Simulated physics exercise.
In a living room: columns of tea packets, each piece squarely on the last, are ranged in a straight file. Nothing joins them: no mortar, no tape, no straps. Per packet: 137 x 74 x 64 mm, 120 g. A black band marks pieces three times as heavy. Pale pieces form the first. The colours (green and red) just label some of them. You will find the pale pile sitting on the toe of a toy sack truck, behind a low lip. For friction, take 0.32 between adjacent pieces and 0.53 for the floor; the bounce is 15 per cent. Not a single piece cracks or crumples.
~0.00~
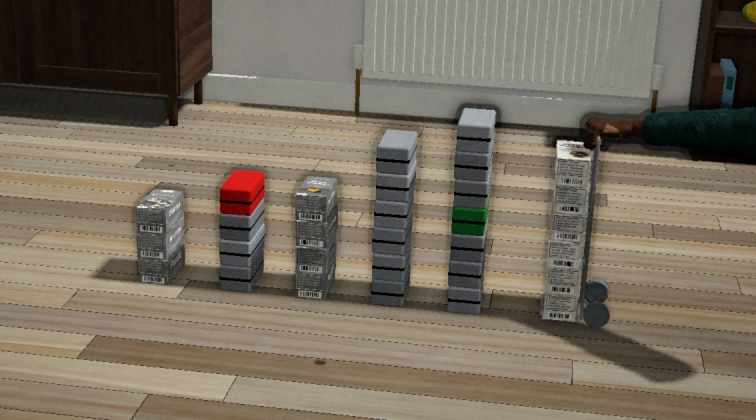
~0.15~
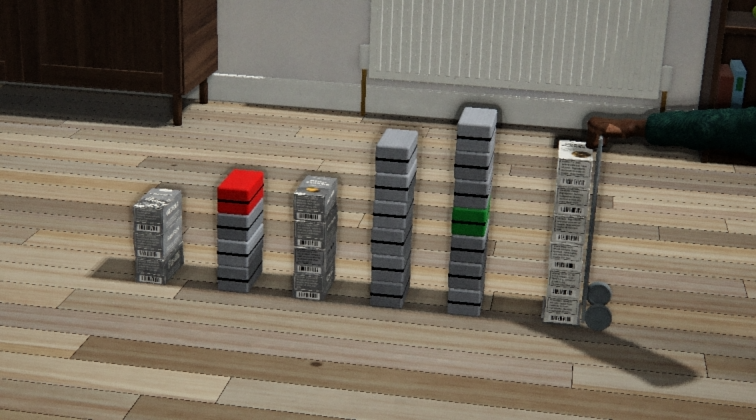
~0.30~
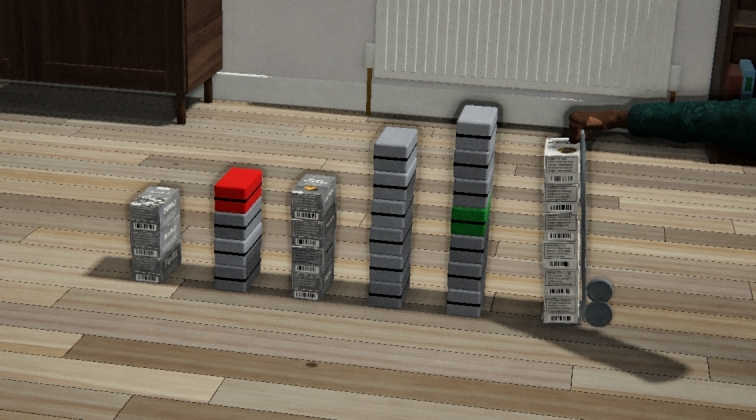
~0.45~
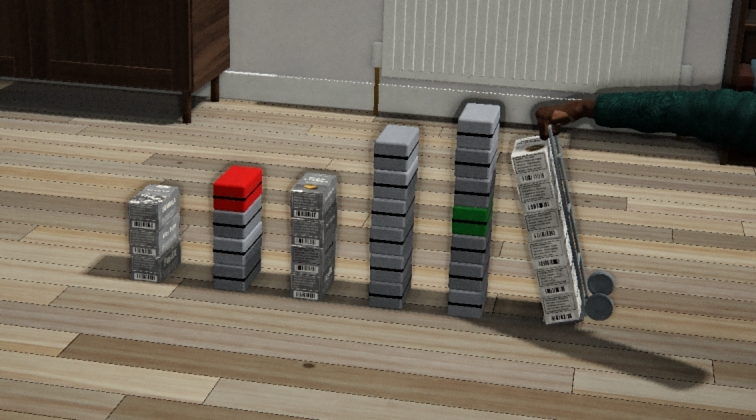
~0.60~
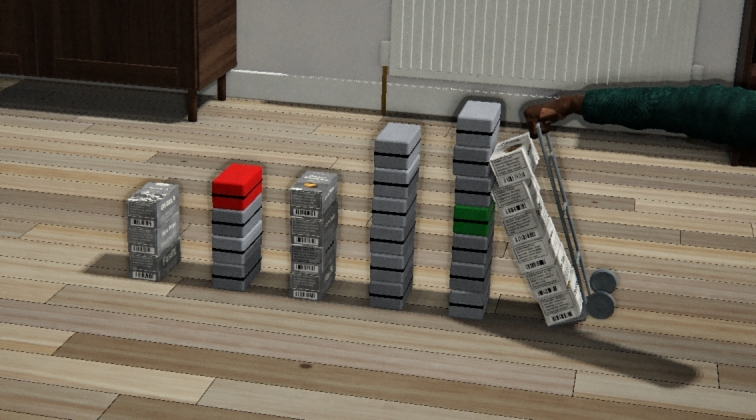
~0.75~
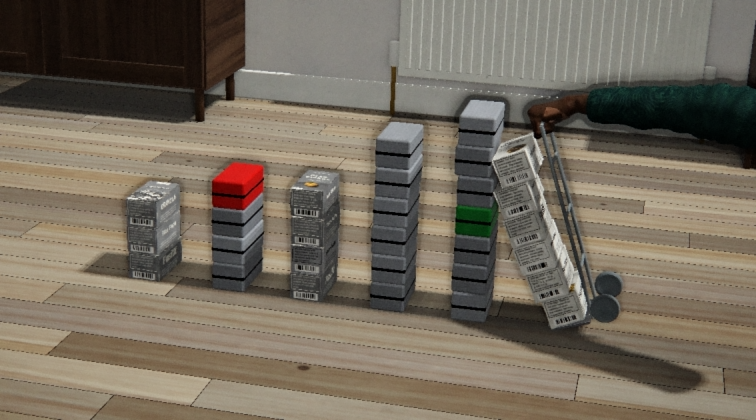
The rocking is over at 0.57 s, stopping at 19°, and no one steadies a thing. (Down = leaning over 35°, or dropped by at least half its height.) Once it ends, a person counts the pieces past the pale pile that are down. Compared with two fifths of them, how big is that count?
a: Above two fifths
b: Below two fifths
Below two fifths.
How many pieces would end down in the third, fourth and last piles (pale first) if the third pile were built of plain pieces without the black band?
Then the third pile would have 0 down, the fourth 0, and the last 0.
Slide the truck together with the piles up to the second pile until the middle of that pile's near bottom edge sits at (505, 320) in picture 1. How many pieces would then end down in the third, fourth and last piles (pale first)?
Third 0, fourth 0, last 0.
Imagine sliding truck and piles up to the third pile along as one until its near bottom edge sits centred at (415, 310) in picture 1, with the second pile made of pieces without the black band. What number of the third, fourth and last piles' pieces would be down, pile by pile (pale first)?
Third 6, fourth 3, last 2.
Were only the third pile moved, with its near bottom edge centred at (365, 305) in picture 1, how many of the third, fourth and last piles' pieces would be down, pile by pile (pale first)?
Per pile - third: 0, fourth: 0, last: 0.
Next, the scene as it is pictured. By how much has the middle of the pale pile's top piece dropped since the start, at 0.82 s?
About 2 cm.
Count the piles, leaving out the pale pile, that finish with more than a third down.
Count: 0.
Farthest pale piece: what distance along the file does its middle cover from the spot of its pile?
It ends around 14 cm away.
Around 0.82 s, 0 of the pale pile down; none of the 24 other packets down, 1 disturbed.
Around 1.26 s, 0 of the pale pile down; none of the 24 other packets down, 2 disturbed.
Finally (1.6 s), 0 of the pale pile down; none of the 24 other packets down, 2 disturbed; green packet unmoved; red packet unmoved. That is 0 per cent. Seen by the last camera, middles, green packet near (477, 212), red packet near (238, 186).
